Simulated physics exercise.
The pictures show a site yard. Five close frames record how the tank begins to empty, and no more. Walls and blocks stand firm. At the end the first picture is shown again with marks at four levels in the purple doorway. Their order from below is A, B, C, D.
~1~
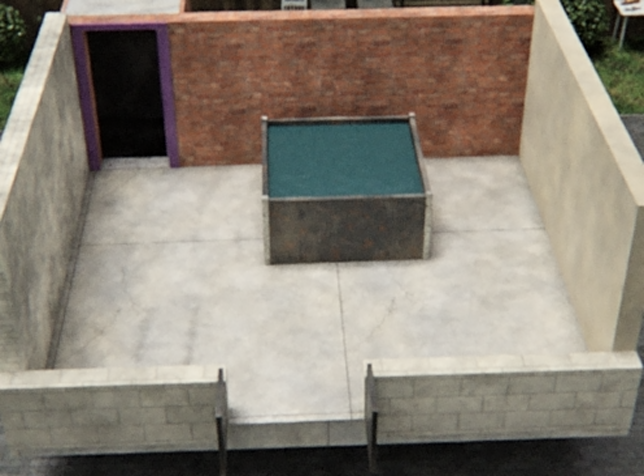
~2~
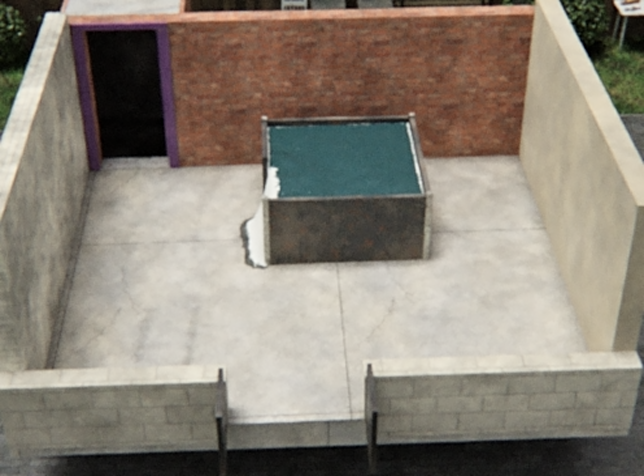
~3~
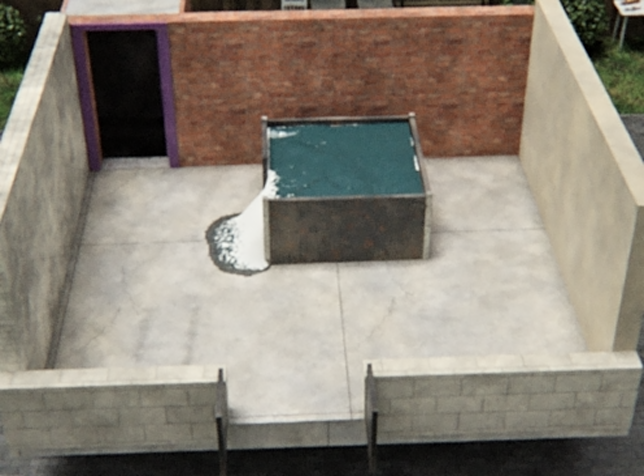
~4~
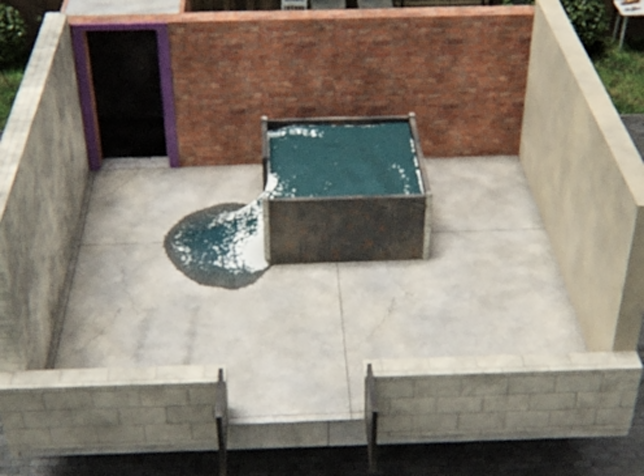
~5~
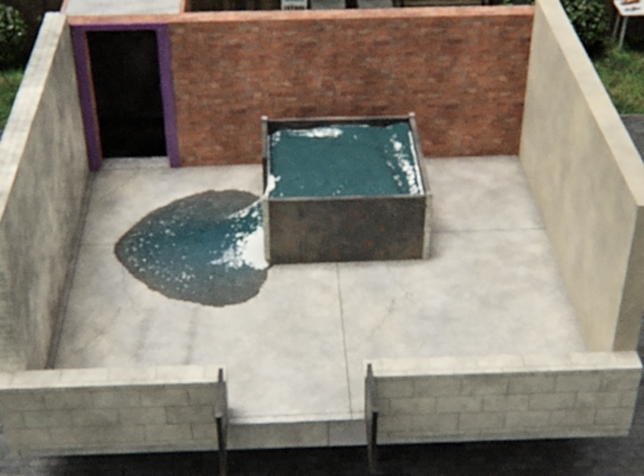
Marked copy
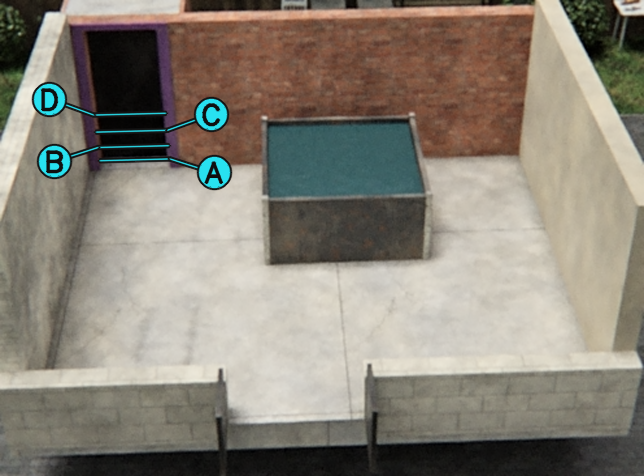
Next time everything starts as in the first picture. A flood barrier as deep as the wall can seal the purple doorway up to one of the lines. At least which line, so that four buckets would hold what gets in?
Take B.
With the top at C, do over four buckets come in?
No, not at all.
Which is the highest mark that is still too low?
That is mark A.
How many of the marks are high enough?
Three.
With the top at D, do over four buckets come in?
No.
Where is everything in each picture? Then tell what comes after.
In the first picture, water in the tank at rest, its middle at (342, 161); foot of the purple doorway at (135, 169); open gate at (295, 358).
In the second picture, 1 % of the ground under water, visible out to (257, 262).
In the third picture, 3 % of the ground under water, visible out to (222, 220).
In the fourth picture, 7 % of the ground under water, visible out to (171, 239).
In the fifth picture, 13 % of the ground under water, visible out to (123, 253).
In cyan, A at (134, 159); B at (133, 146); C at (131, 131); D at (129, 114); from the bottom up A, B, C, D.
For mark A, about 14 bucketfuls get in.
For mark B, a splash gets over, under a bucket.
For mark C, nothing gets over.
For mark D, nothing gets over.
